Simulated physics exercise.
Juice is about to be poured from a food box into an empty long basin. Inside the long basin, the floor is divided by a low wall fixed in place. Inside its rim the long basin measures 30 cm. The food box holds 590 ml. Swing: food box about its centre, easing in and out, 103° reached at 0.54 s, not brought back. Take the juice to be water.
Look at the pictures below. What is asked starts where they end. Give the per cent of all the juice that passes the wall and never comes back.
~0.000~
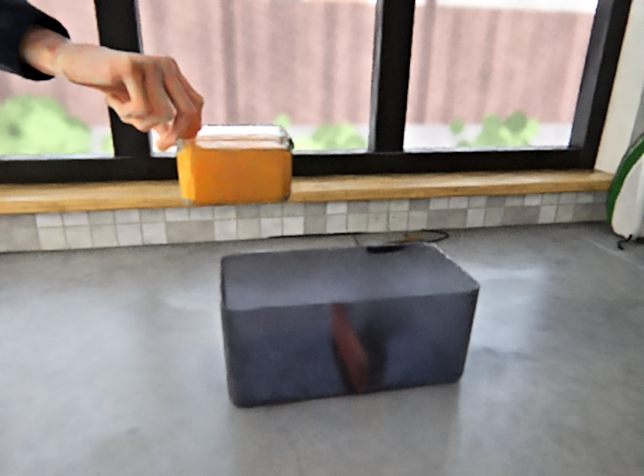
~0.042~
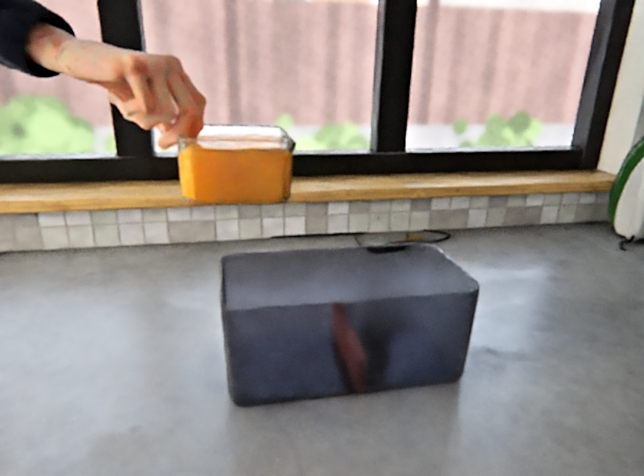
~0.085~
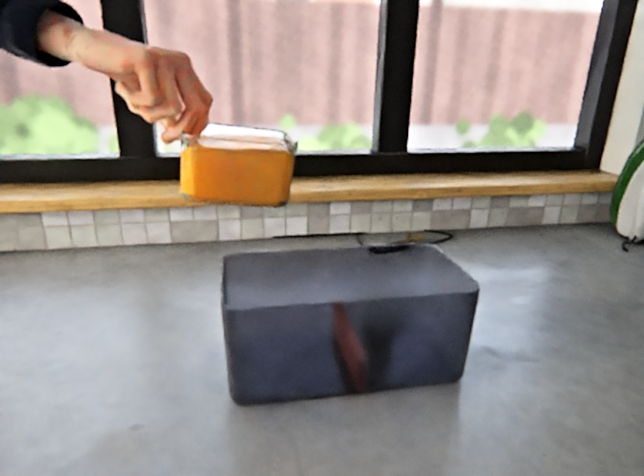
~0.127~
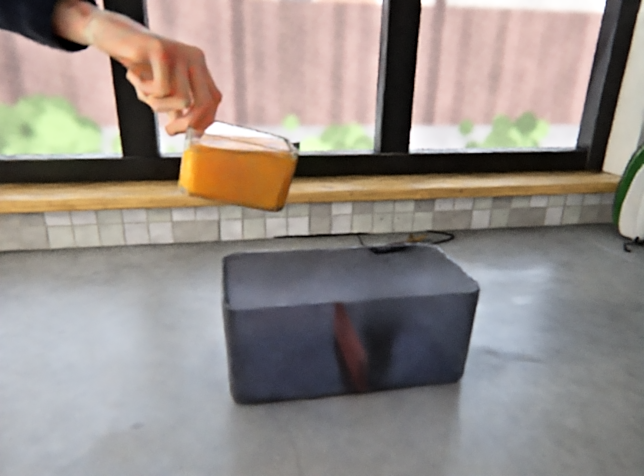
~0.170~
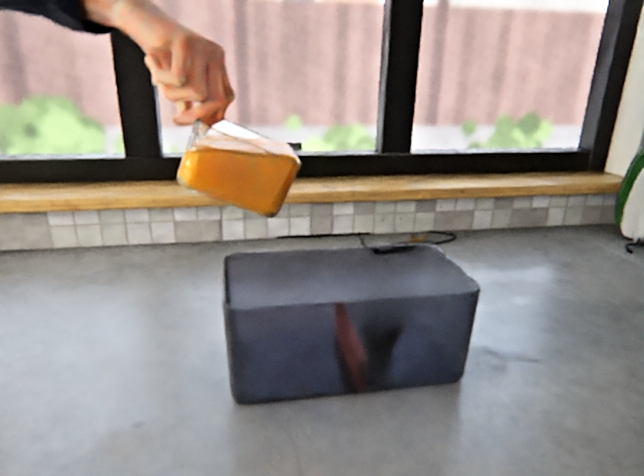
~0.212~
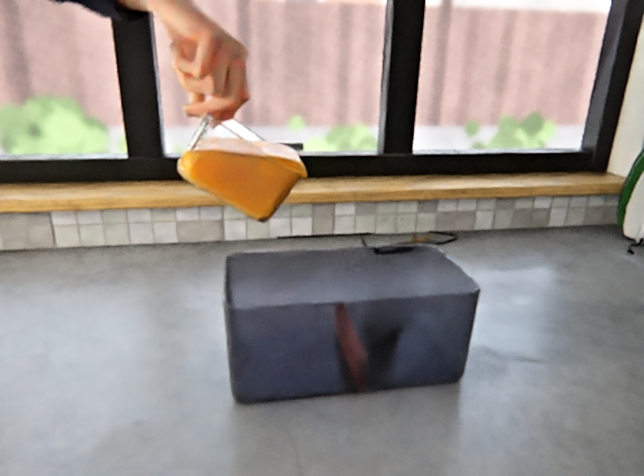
I would say 28 percent.
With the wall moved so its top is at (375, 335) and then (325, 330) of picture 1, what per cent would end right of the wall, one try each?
I'd put it at about 15 per cent for the first and about 70 per cent for the second.
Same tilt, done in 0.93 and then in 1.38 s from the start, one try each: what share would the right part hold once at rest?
Result: 50 per cent, then 50 per cent.
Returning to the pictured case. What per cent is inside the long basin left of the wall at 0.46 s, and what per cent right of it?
Left roughly 22 per cent, right roughly 10.
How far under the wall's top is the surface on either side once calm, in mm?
Noted: Left near 24 mm, right near 34 mm.
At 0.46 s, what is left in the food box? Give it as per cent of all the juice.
22 %.
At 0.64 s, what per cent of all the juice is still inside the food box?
I reckon near 5 per cent still sits there.
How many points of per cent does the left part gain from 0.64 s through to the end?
Around 10 in a hundred.
By 0.46 s the tilt is 98° and 23 per cent is still to pour, 22 is left of the wall and 9 right of it.
By 0.64 s the tilt is 103° and 5 per cent is still to pour, 61 is left of the wall and 28 right of it.
By 0.83 s the tilt is 103° and 0 per cent is still to pour, 68 is left of the wall and 27 right of it.
By 1.04 s the tilt is 103° and 0 per cent is still to pour, 70 is left of the wall and 28 right of it.
At rest 70 per cent lies left of the wall, 28 right of it and 1 outside.
